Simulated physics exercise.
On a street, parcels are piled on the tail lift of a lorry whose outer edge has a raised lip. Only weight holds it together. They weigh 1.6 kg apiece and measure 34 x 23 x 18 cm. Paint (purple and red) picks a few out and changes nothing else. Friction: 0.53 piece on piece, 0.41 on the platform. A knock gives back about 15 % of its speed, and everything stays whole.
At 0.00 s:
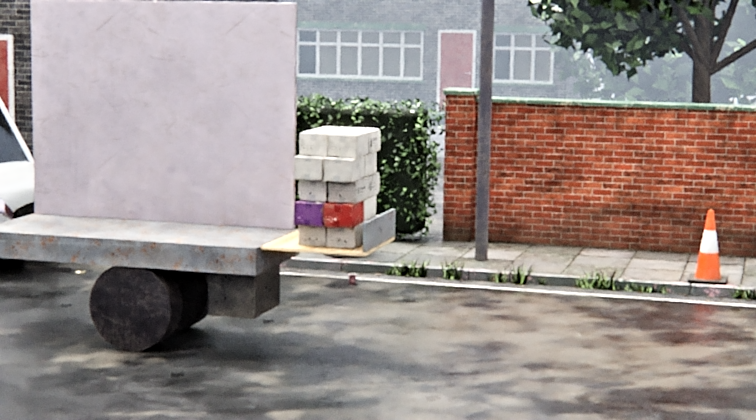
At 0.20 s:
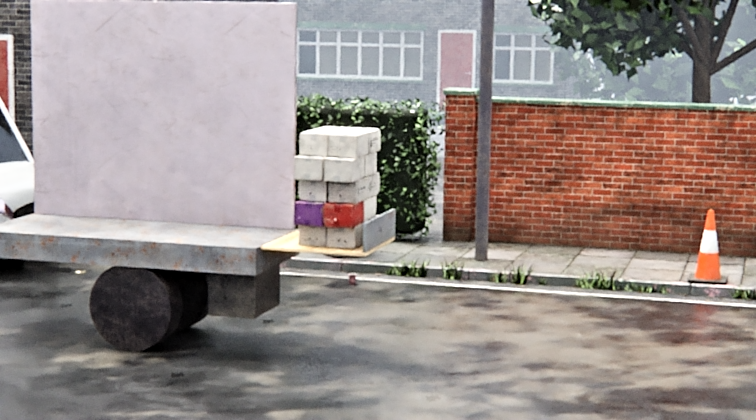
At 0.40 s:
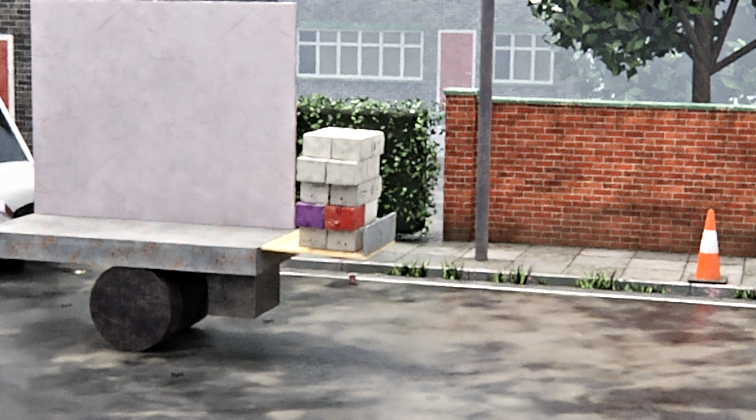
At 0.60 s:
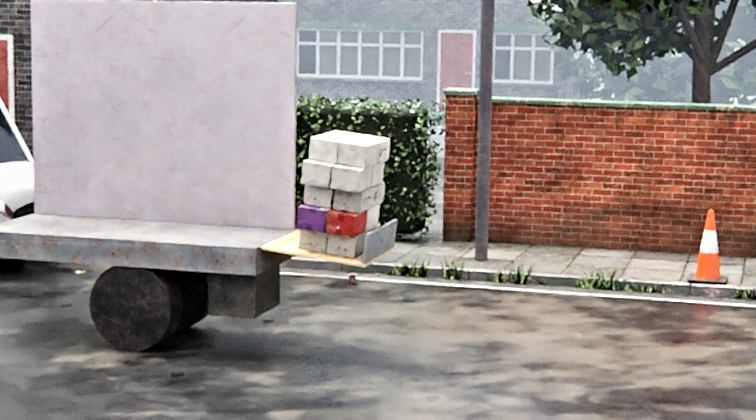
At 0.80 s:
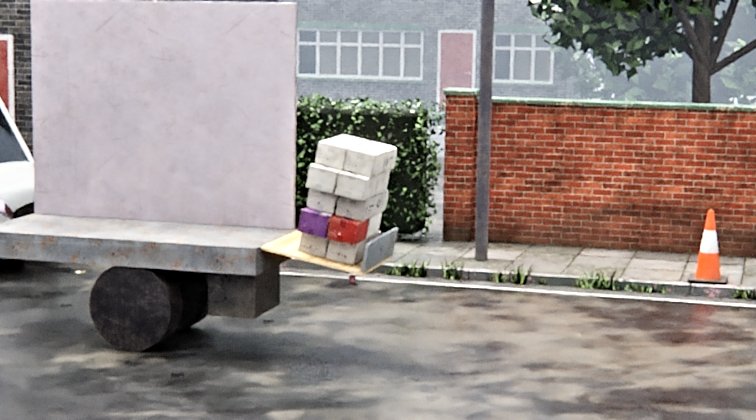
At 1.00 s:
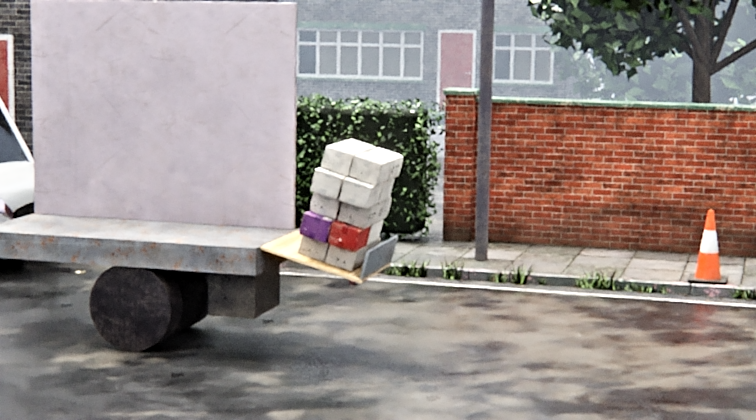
Stacked pale parcels, with one purple and one red, leaning gradually rightward as the lorry's tail lift tilts down at its outer edge.
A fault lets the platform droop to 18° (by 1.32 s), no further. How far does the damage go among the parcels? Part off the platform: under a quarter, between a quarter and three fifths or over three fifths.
Between a quarter and three fifths of them.
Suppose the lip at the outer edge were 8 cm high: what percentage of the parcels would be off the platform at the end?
In that case 70 per cent.
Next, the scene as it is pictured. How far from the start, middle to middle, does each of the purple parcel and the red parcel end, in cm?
Moved: Purple 20, red 30.
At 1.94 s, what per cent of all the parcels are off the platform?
By then 50 per cent.
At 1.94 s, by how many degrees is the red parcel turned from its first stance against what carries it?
Some 20°.
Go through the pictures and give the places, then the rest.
In the first picture (places mark the middle of the side facing us; leans and shifts are taken against what carries them), platform's outer corner (364, 255) slope 0°; purple parcel (308, 214); red parcel (337, 216); nothing disturbed.
The second picture shows platform's outer corner (364, 255) slope 0°; purple parcel (308, 215).
The third picture shows platform's outer corner (364, 258) slope 2°; purple parcel (309, 216).
The fourth picture shows platform's outer corner (363, 266) slope 6°; purple parcel (311, 220).
The fifth picture shows platform's outer corner (362, 274) slope 10°; purple parcel (313, 224).
The sixth picture shows platform's outer corner (360, 282) slope 15°; purple parcel (315, 228); red parcel (343, 238); nothing disturbed.
After 1.52 s, slope 18°; none of the 20 parcels off the platform, 20 disturbed; red parcel leaning 17°; purple parcel leaning 16°.
After 1.94 s, slope 18°; 10 of the 20 parcels off the platform; red parcel leaning 22°; purple parcel leaning 20°.
By the end (2.6 s), slope 18°; 10 of the 20 parcels off the platform; red parcel leaning 21°; purple parcel leaning 19°. That is 50 per cent. As the last picture would show them, middles, red parcel near (364, 242), purple parcel near (334, 230).
